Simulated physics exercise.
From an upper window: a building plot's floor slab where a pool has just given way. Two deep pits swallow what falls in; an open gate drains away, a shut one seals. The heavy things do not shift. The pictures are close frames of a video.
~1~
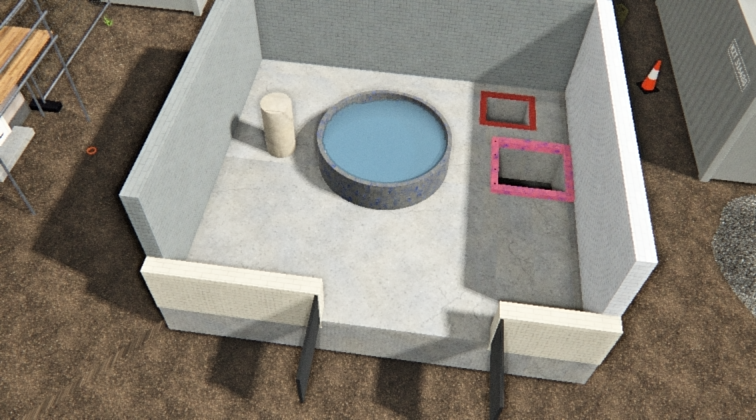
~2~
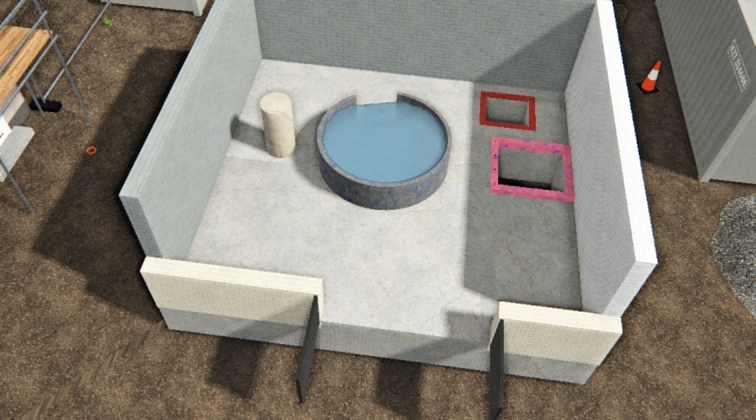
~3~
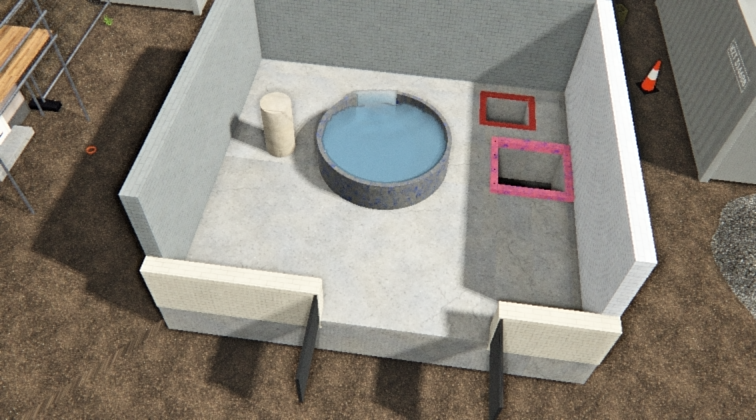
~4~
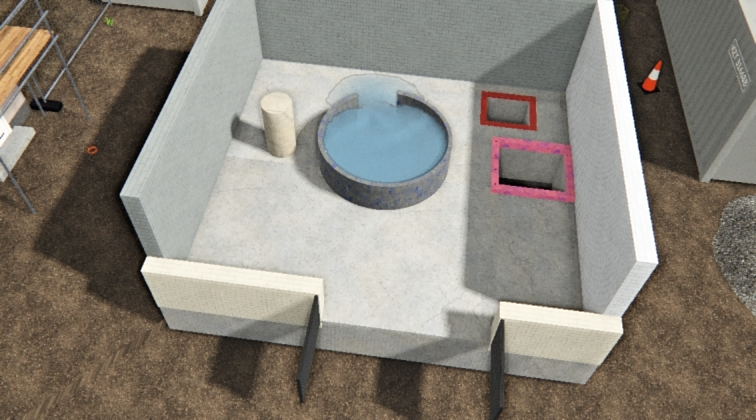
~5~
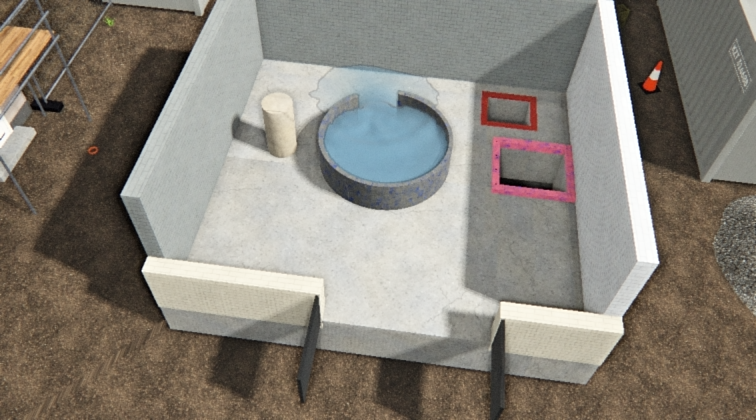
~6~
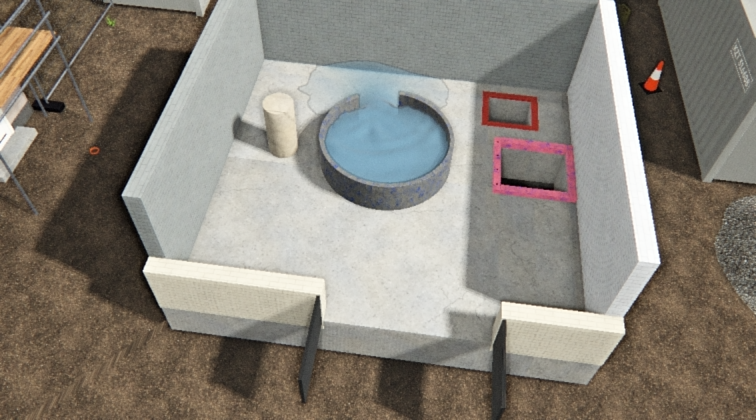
On a walled concrete floor slab, a round grey tank of blue water stands whole and still between a pale cylinder and two rectangular pits edged in red and pink. A gap opens in its far rim, and water pours out, spreading in a thin, widening sheet towards the back wall.
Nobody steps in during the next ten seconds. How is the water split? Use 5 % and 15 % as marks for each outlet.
One by one: The gate takes not even 5 %; the red pit takes above 15 %; the pink pit takes not even 5 %.
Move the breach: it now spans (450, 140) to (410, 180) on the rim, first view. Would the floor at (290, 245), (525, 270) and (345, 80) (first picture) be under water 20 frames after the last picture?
In that order: Dry, under water, no water.
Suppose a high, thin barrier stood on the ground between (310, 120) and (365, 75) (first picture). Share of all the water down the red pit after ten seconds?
Per cent: Red 40.
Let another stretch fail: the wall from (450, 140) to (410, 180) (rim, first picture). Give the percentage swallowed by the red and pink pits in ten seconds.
Per cent: Red 2, pink 8.
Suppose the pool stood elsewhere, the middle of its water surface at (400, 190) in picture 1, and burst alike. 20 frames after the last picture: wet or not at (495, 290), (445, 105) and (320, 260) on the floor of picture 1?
One after the other: No water, under water, no water.
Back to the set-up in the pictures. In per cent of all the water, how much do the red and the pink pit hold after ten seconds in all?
About 20 and 0 per cent.
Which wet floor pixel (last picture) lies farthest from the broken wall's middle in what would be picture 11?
At about (265, 62).
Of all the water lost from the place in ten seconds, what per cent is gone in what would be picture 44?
About 55 per cent.
A moment on, water covers 15 % of the floor; the gate 0 %, the red pit 0 %, the pink pit 0 %.
Next, water covers 25 % of the floor; the gate 0 %, the red pit 1 %, the pink pit 0 %.
Then, water covers 40 % of the floor; the gate 0 %, the red pit 6 %, the pink pit 0 %.
Later, water covers 60 % of the floor; the gate 0 %, the red pit 13 %, the pink pit 0 %.
In the end, water covers 95 % of the floor; the gate 2 %, the red pit 21 %, the pink pit 0 %.
